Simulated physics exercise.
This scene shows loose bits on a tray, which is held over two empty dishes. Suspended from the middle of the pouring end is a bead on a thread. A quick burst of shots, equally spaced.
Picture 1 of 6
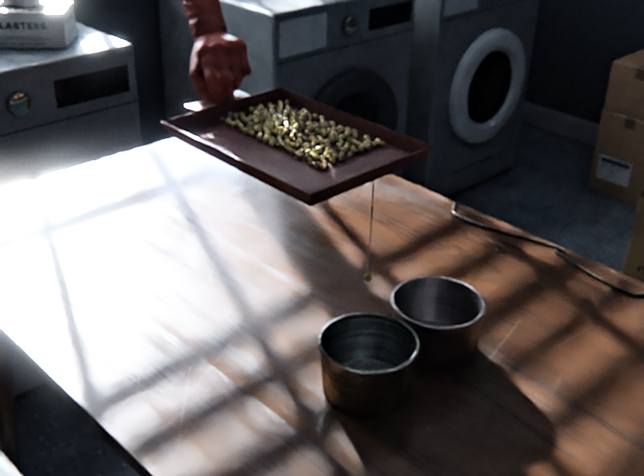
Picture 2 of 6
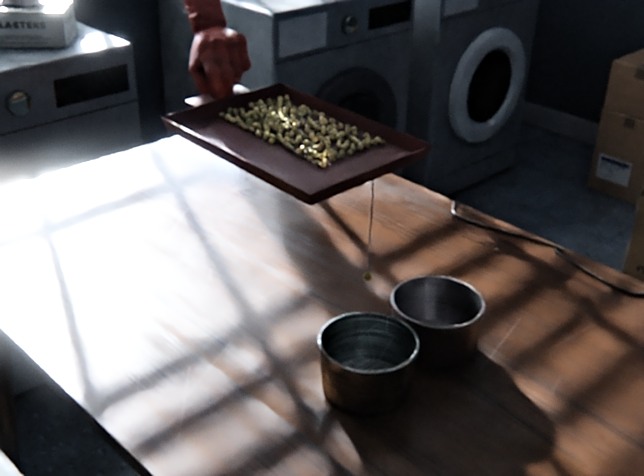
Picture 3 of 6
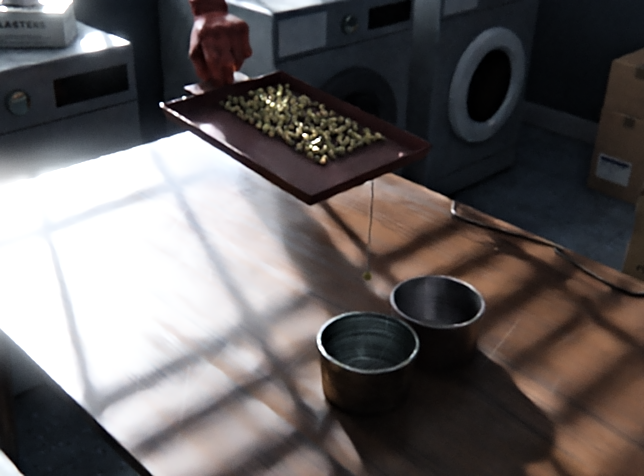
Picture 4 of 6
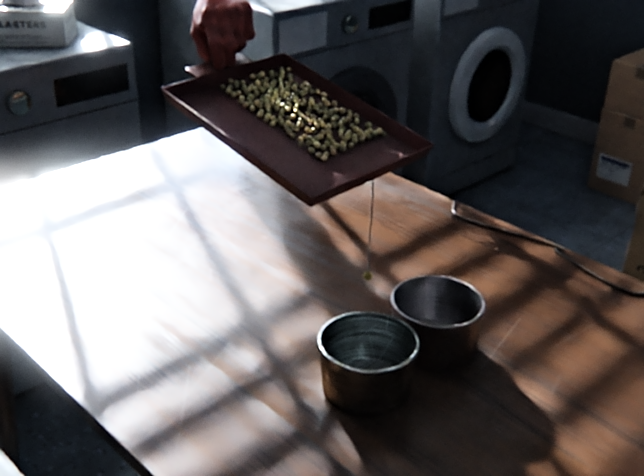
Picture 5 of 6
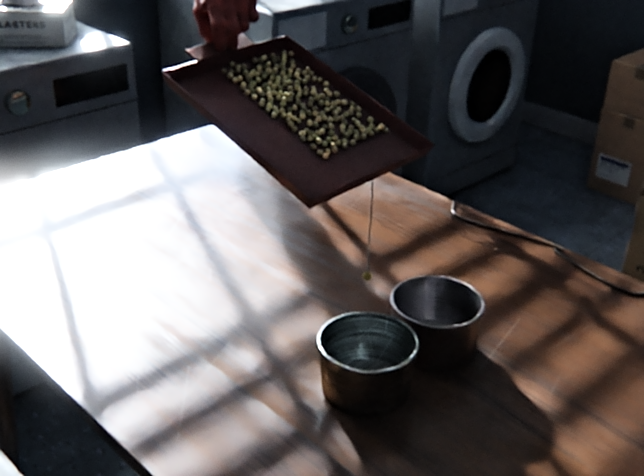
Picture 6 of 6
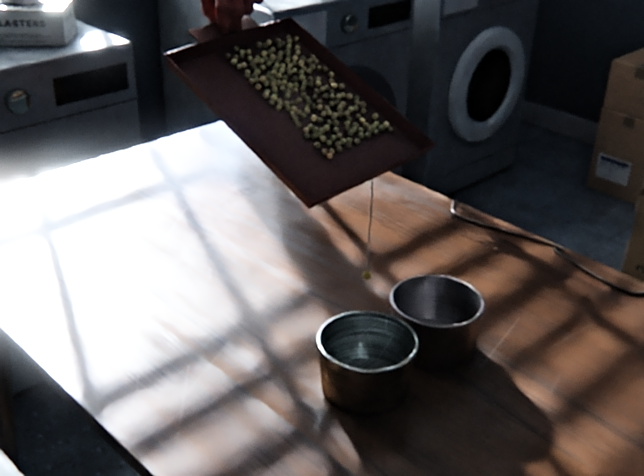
Laundry room, a reddish hand raising the far end of a dark tray of soya beans above two metal dishes.
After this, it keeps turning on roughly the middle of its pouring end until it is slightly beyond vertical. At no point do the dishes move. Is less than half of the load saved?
No, more than half is saved.
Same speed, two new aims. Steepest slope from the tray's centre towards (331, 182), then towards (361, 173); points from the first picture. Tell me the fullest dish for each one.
The first try favours the dish to the left; the second favours the dish to the right.
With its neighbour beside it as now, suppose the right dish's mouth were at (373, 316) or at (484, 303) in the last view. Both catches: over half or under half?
Place 1: Higher than half; place 2: Lower than half.
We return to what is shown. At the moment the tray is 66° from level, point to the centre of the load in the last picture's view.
Around (370, 189).
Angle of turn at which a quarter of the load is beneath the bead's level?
The tilt then is about 75°.
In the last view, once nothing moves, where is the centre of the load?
Near (379, 370), more or less.
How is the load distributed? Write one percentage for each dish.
Count per hundred - left dish ~ 40, right dish ~ 30.
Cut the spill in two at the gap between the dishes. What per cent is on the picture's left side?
Estimate: About 90 per cent.
Shortly afterwards, tray tipped steeply; near two thirds on the tray; only a few in the left dish; only a few outside both; near a third in the air.
Next, tray tipped past a quarter turn; only a few on the tray; near a third in the left dish; near a quarter in the right dish; near a quarter outside both; near a quarter in the air.
Some moments later, tray tipped past a quarter turn; near half in the left dish; near a quarter in the right dish; near a quarter outside both.
In the end, tray tipped past a quarter turn; near half in the left dish; near a quarter in the right dish; near a quarter outside both.
